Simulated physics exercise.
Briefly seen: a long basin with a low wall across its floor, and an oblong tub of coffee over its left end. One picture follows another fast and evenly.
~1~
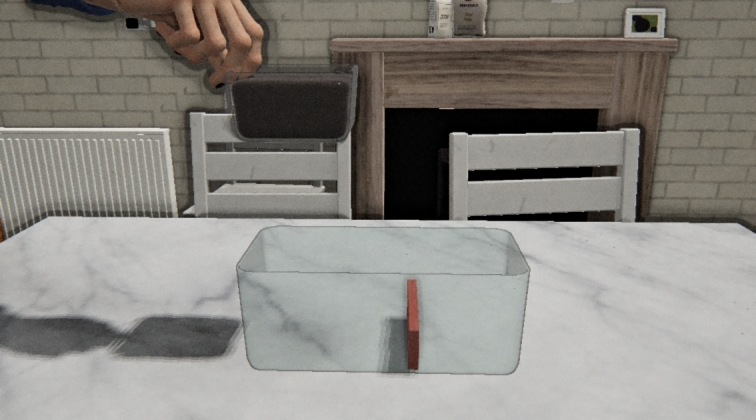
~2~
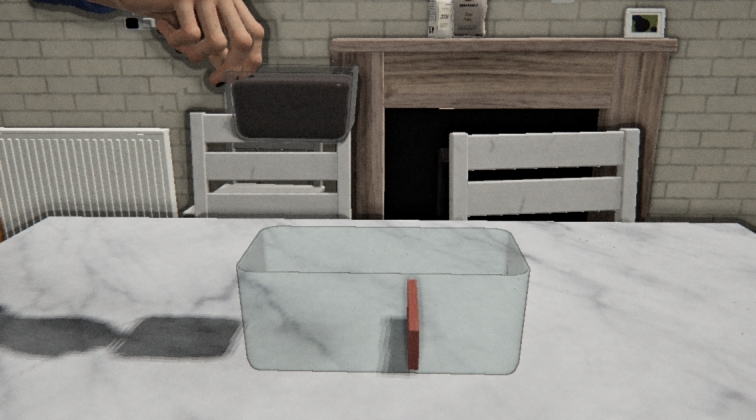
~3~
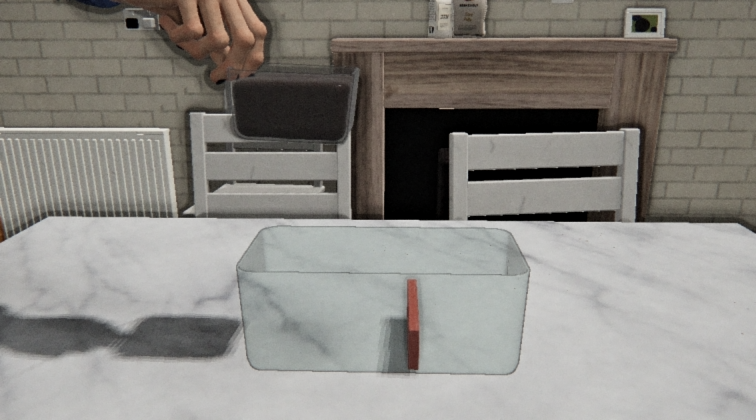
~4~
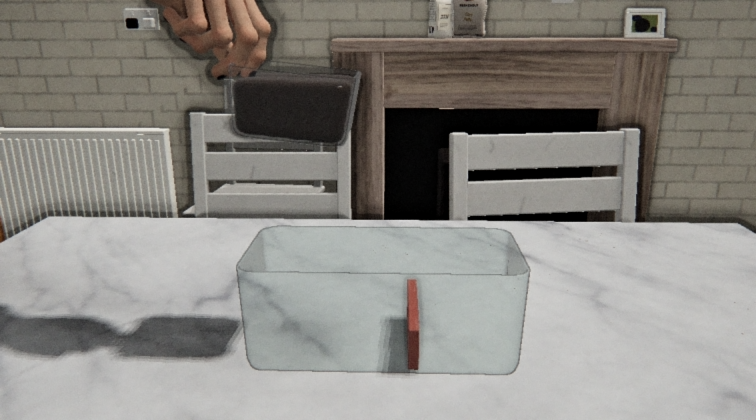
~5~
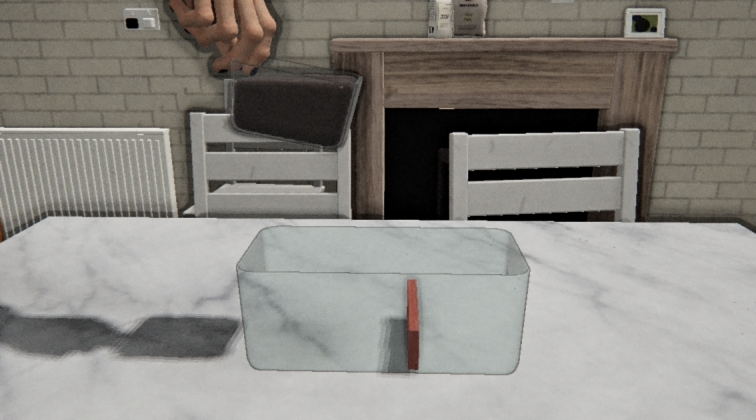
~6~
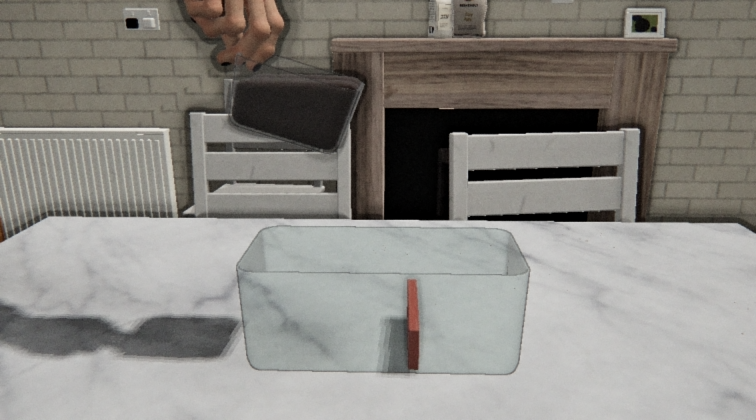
A small tub of dark coffee tilts gradually to the right beneath a hand.
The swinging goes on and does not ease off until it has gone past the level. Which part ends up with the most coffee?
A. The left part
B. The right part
The answer is B.
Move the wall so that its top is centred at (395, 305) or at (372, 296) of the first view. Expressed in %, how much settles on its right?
Respectively 75 and 85 per cent, approximately.
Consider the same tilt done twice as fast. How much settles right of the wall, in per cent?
I'd estimate some 45 percent.
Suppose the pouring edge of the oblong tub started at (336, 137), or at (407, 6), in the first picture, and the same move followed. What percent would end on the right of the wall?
You'd see around 10 per cent, and then around 80 per cent.
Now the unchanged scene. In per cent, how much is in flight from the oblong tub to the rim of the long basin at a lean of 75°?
Around 40 in a hundred.
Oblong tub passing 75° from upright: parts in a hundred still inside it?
Some 35 per cent has not yet come out.
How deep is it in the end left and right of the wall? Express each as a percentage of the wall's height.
The left side ends up close to 20, the right side close to 60.
A moment on, the tilt is 75° and 36 per cent is still to pour, 3 is left of the wall and 20 right of it.
Next, the tilt is 107° and 4 per cent is still to pour, 21 is left of the wall and 66 right of it.
Then the tilt is 112° and 0 per cent is still to pour, 33 is left of the wall and 66 right of it.
Later the tilt is 112° and 0 per cent is still to pour, 33 is left of the wall and 66 right of it.
Finally, 33 per cent lies left of the wall, 66 right of it and 1 outside.
